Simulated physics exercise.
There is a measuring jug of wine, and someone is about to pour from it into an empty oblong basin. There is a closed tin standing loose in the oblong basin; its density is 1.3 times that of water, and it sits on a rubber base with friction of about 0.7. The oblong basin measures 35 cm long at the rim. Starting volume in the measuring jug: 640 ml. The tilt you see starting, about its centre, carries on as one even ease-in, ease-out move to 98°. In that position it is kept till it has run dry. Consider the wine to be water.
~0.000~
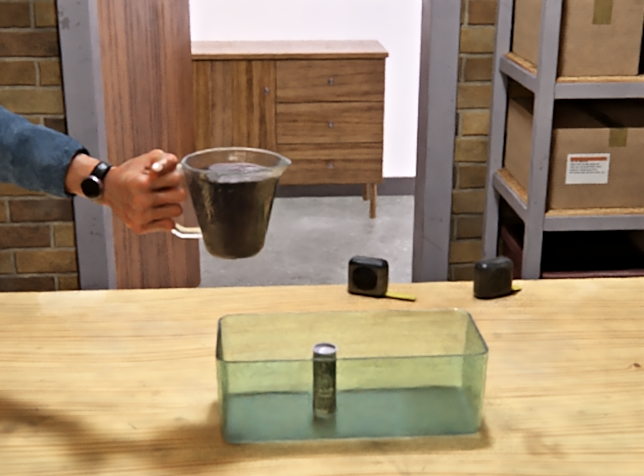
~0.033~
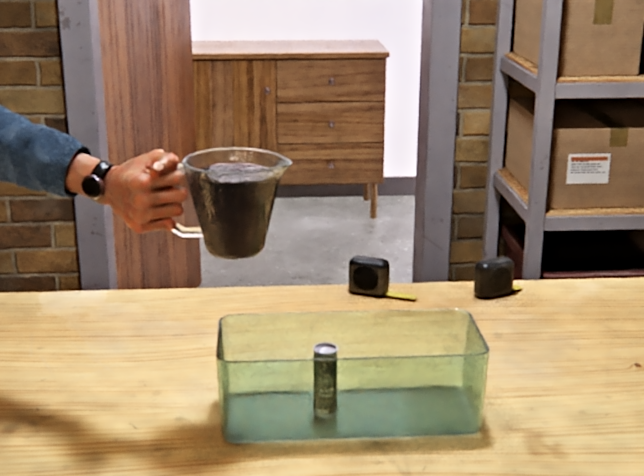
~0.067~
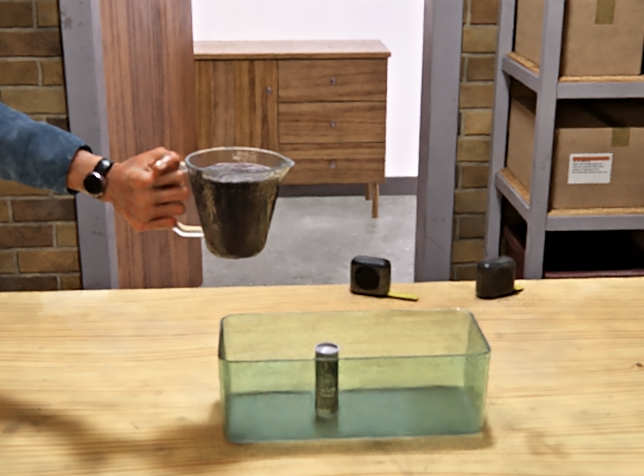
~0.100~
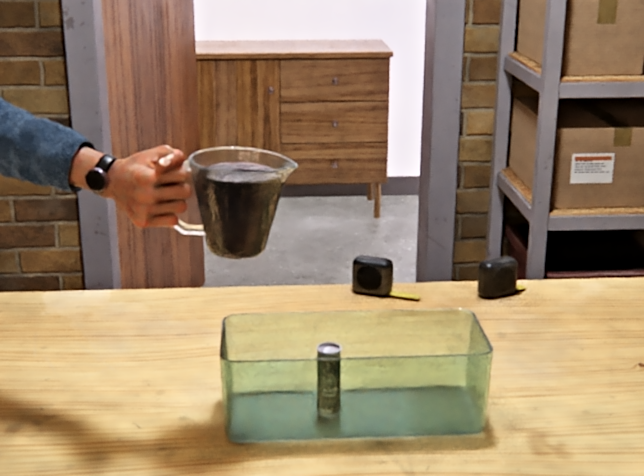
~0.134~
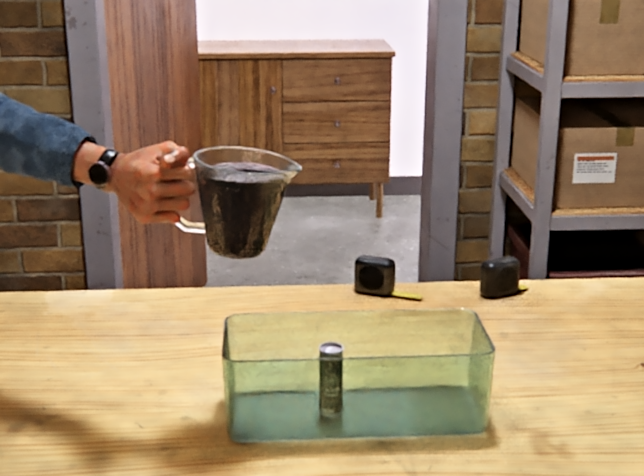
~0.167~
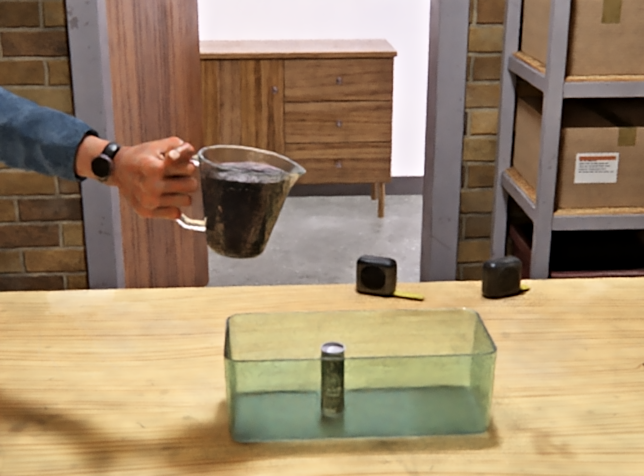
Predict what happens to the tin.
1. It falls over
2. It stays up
Option 2: It stays up.
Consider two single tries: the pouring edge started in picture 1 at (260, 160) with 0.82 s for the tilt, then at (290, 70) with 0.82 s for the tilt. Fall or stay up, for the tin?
Trial 1 - tin tips; trial 2 - tin stays standing.
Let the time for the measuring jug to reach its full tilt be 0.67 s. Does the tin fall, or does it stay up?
The tin stays on its base.
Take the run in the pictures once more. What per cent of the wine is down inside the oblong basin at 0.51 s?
Close to 2 in a hundred.
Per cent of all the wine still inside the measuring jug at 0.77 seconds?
Around 20 percent of it.
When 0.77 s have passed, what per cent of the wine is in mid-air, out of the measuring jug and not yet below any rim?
It comes to some 26 percent of the total.
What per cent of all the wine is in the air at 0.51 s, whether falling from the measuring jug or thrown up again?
Share: Roughly 26 per cent.
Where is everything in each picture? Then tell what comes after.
It leans 0°; its right rim is at (290, 161); the wine meets the walls at (189, 174) and (278, 173); the oblong basin's rim runs from (218, 339) to (478, 332); the tin's top is at (325, 351), in the first frame.
It leans 0°; its right rim is at (291, 161); the wine meets the walls at (189, 174) and (279, 173), in the second frame.
It leans 2°; its right rim is at (294, 162); the wine meets the walls at (192, 173) and (281, 174), in the third frame.
It leans 4°; its right rim is at (297, 164); the wine meets the walls at (195, 172) and (284, 174), in the fourth frame.
It leans 6°; its right rim is at (302, 167); the wine meets the walls at (199, 171) and (288, 175), in the fifth frame.
It leans 10°; its right rim is at (305, 170); the wine meets the walls at (203, 171) and (292, 175), in the sixth frame.
Then, 0.51 s in, the tilt is 68° and 72 per cent is still to pour; the tin stands where it began.
Then, 0.77 s in, the tilt is 97° and 19 per cent is still to pour; the tin stands where it began.
Then, 1.03 s in, the tilt is 98° and 1 per cent is still to pour; the tin stands where it began.
Then, 1.32 s in, the tilt is 98° and 0 per cent is still to pour; the tin stands where it began.
Finally, the tin stands where it began.
